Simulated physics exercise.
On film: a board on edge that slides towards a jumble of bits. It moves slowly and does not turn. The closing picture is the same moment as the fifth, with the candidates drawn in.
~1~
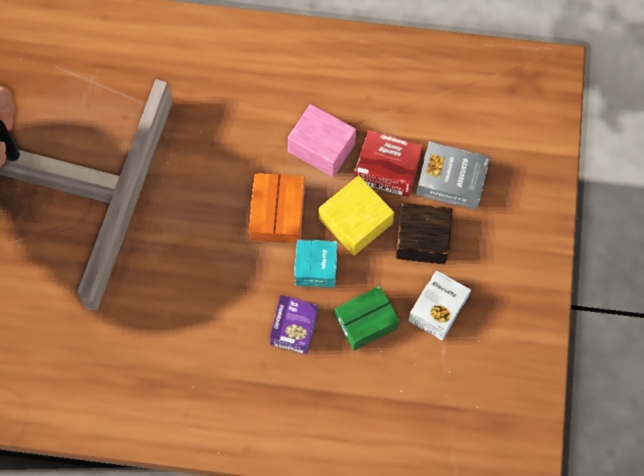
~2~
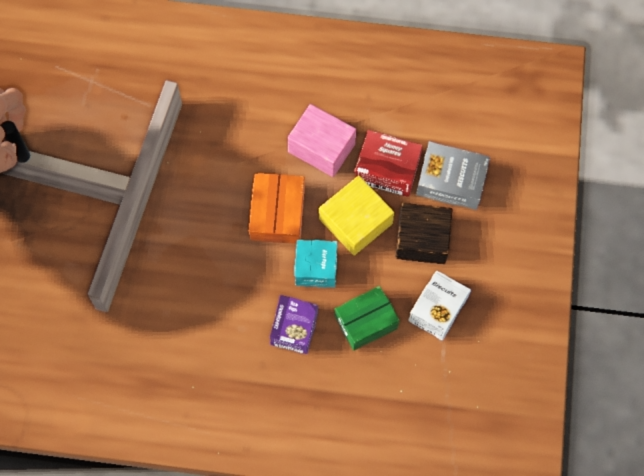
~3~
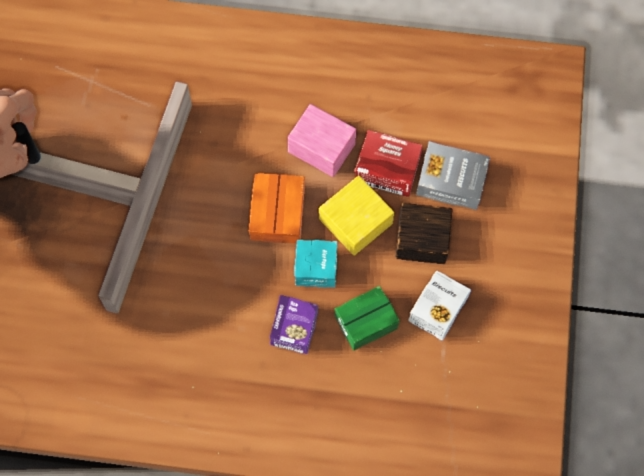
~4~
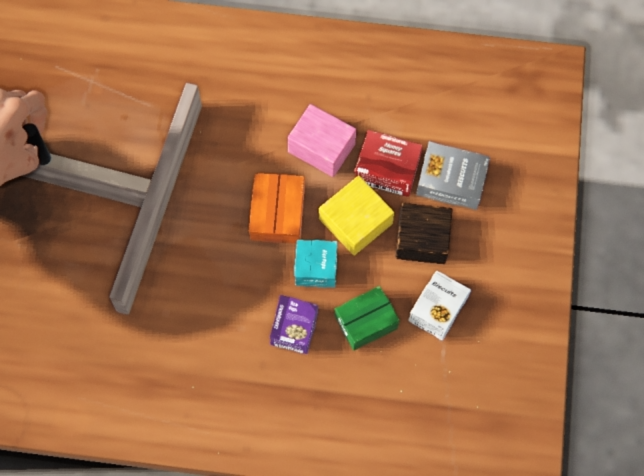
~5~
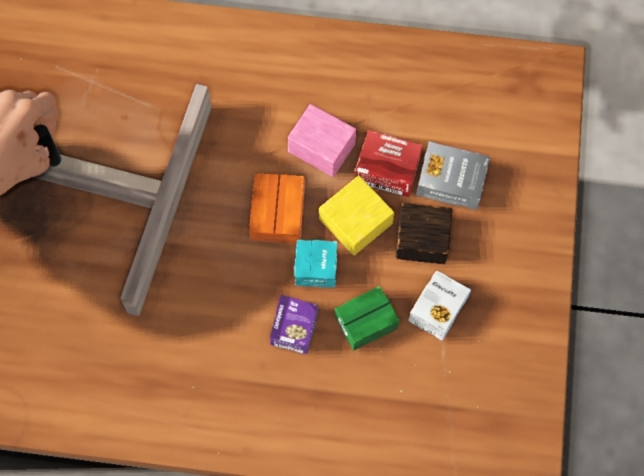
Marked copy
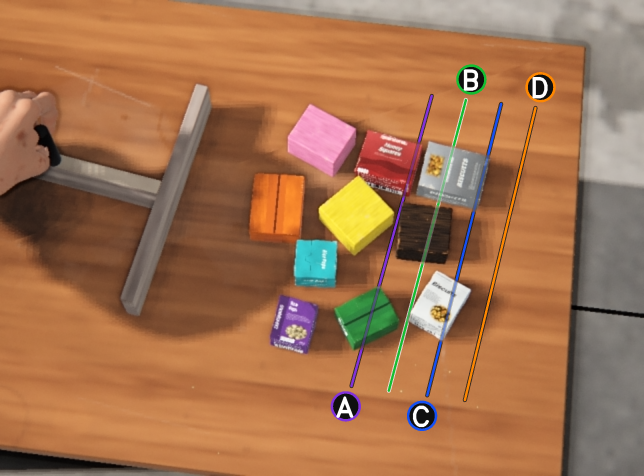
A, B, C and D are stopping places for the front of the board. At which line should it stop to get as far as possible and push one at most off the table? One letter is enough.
Up to line B.
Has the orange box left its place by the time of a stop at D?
Yes.
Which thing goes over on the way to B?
It is the grey box.
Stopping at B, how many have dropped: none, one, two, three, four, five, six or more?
In all, one.
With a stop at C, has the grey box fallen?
Yes.
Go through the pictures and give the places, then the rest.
In the first frame, black block (424, 233); green box (367, 319); turquoise packet (316, 264).
In the second frame, board (134, 185); pink block (322, 141).
In the third frame, board (144, 187); white packet (439, 305).
In the fourth frame, board (155, 188); purple packet (294, 325).
In the fifth frame, board (166, 189); orange box (278, 209); black block (424, 233); green box (367, 319).
On the marked copy, A at (393, 234); B at (429, 239); C at (466, 243); D at (502, 247).
With B. Early on, board (260, 200); orange box (295, 213); grey box (453, 176).
Further on, board (355, 211); grey box (524, 182); black block (492, 242).
At the end, board (427, 220); grey box over the edge; black block (563, 251); one fallen.
As for the rest, A is within the limit but short; C drops two; D drops four.
